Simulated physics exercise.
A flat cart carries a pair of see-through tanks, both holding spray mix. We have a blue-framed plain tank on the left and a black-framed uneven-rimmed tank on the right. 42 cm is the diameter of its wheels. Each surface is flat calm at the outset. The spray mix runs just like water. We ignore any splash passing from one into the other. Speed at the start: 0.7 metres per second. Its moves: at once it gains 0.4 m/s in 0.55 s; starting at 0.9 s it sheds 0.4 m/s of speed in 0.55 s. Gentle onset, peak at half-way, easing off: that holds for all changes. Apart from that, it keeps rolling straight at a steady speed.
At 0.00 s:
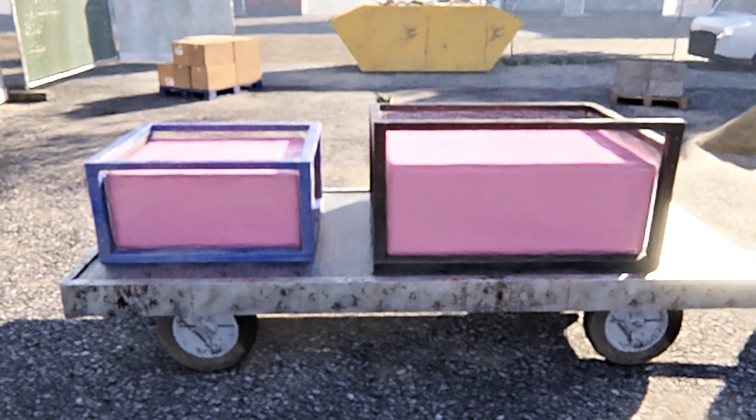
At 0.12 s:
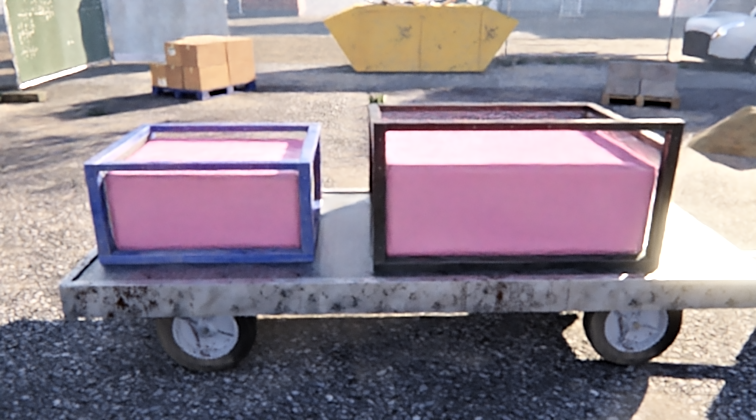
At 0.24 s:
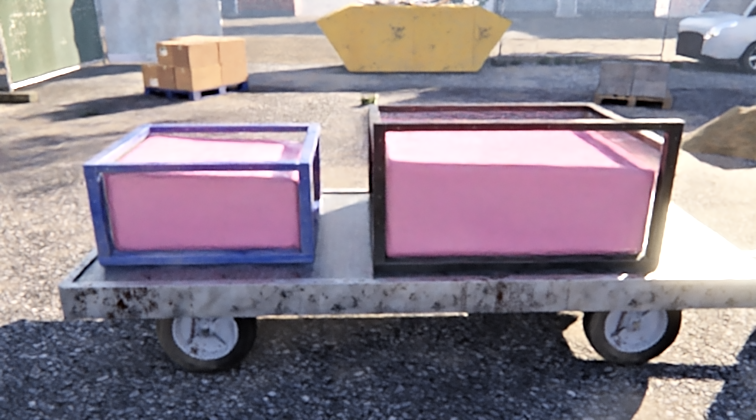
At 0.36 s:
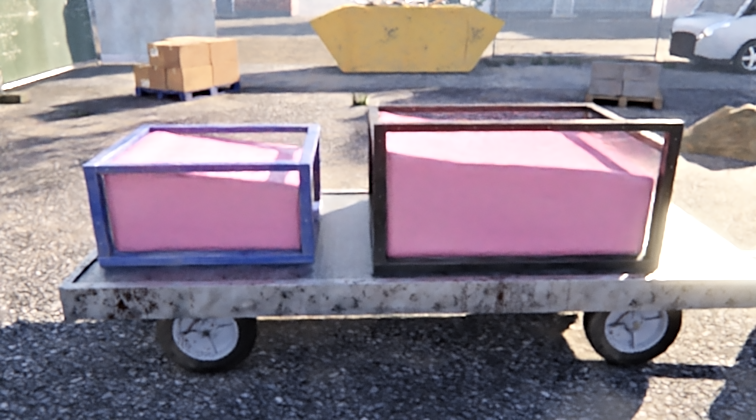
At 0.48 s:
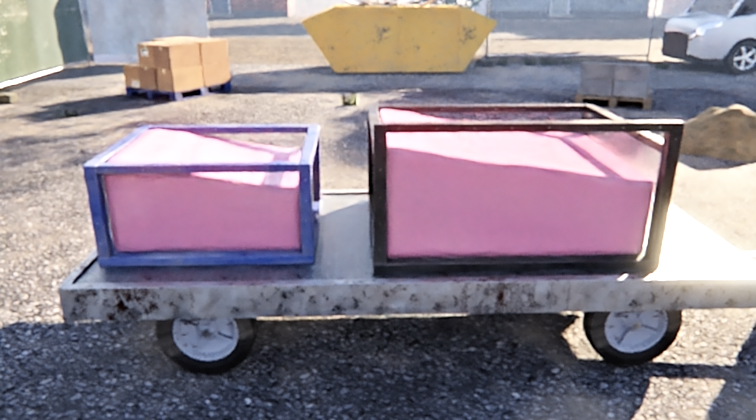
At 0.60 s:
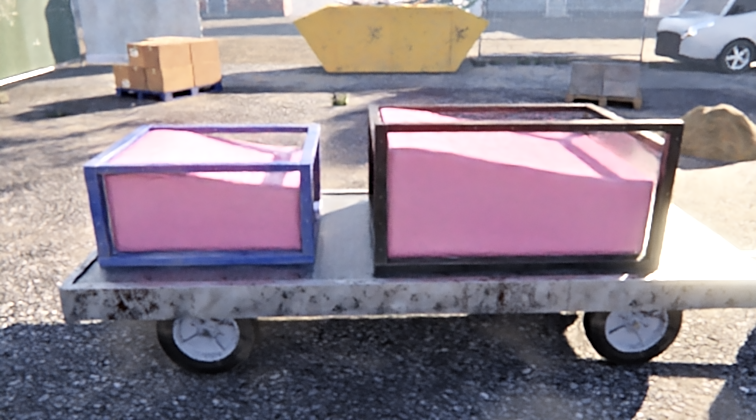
A flat cart carrying two open-framed tanks of pink liquid rolled to the right across a gravel yard, and the liquid in both tanks gradually sloped, rising on the left and dipping on the right.
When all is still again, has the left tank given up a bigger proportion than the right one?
The rightmost one.
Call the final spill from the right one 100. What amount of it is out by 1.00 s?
By then it's around 0 per cent.
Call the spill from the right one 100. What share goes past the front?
Some 70 per cent of it.
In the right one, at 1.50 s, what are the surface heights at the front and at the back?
Front level 48 cm, back level 30 cm.
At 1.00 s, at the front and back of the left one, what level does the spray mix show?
Front 40 cm, back 28 cm.
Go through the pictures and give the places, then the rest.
In the first picture, left tank, levels hidden; right tank, front level (634, 158), back level (403, 160); the front is on the right, levels are read along the near walls.
In the second picture, left tank, levels hidden; right tank, front level (633, 159), back level (403, 160).
In the third picture, left tank, levels hidden; right tank, front level (633, 160), back level (403, 159).
In the fourth picture, left tank, front level (284, 180), back level (125, 160); right tank, front level (631, 172), back level (403, 148).
In the fifth picture, left tank, front level (284, 183), back level (125, 157); right tank, front level (631, 176), back level (404, 144).
In the sixth picture, left tank, front level (284, 183), back level (125, 158); right tank, front level (631, 176), back level (404, 145).
Then, 1.00 s in, the left one has lost nothing (front 40 cm, back 28 cm); the right one has lost nothing (front 42 cm, back 39 cm).
Then, 1.50 s in, the left one has lost nothing (front 33 cm, back 34 cm); the right one has lost nothing (front 47 cm, back 30 cm).
Then, 2.00 s in, the left one has lost nothing (front 31 cm, back 35 cm); the right one has lost 1 per cent, over the front (front 31 cm, back 53 cm).
Then, 4.43 s in, the left one has lost 1 per cent, over the front; the right one has lost 3 per cent, mostly over the front, some over the back.
